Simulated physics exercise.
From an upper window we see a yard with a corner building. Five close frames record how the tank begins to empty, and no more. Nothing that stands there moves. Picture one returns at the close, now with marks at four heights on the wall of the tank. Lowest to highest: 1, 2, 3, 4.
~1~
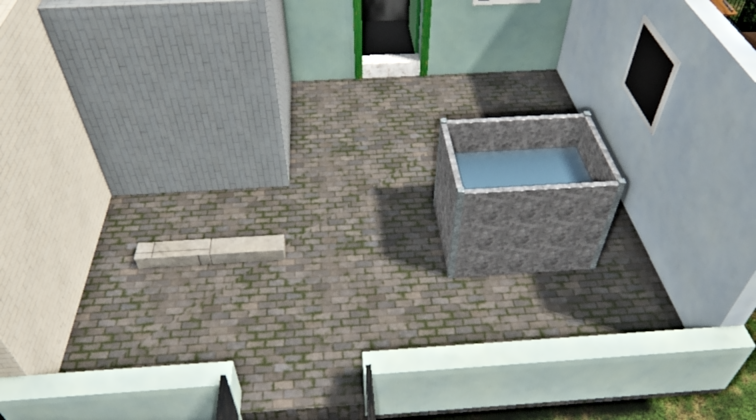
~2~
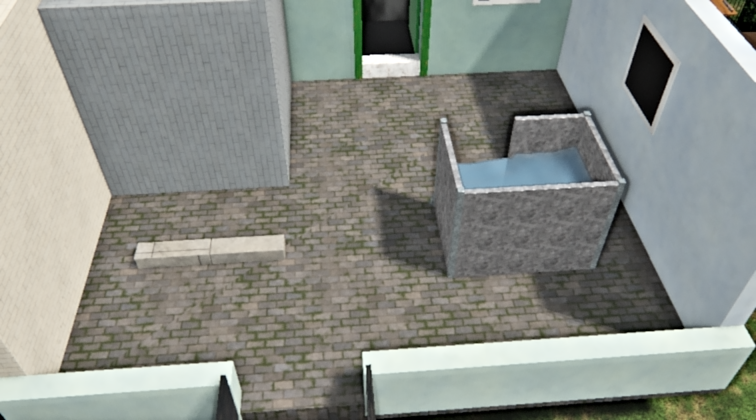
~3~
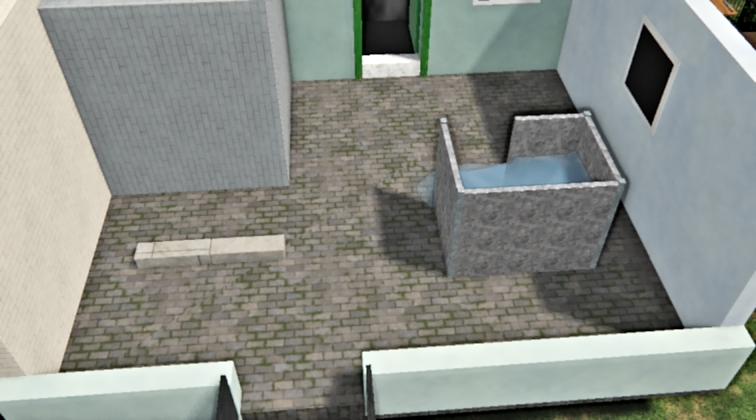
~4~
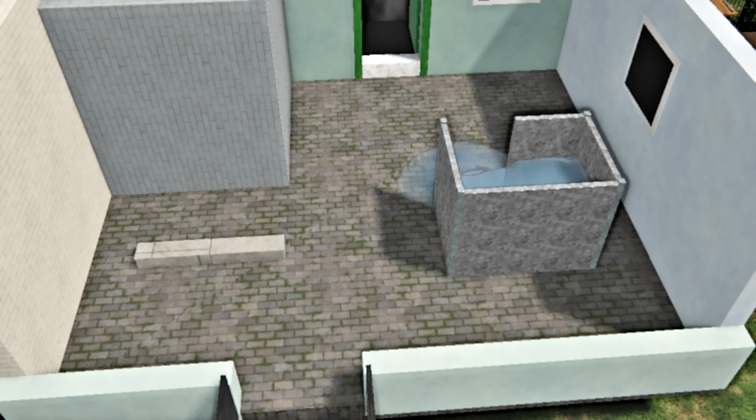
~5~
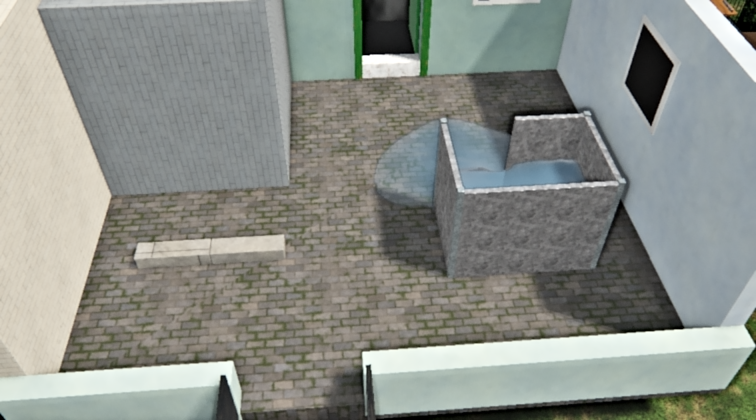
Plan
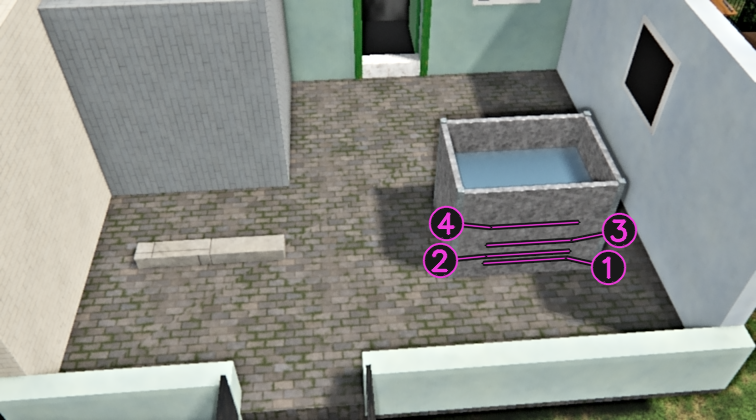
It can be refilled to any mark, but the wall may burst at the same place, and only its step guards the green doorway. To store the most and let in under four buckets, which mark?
Use line 4.
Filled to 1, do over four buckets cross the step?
No, that is safe.
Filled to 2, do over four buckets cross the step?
No.
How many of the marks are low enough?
All of them.
On the marked copy, 1 at (525, 260); 2 at (527, 253); 3 at (529, 242); 4 at (534, 224); from the bottom up 1, 2, 3, 4.
If 1 is chosen, nothing gets over.
If 2 is chosen, nothing gets over.
If 3 is chosen, nothing gets over.
If 4 is chosen, a bucket or two gets in.
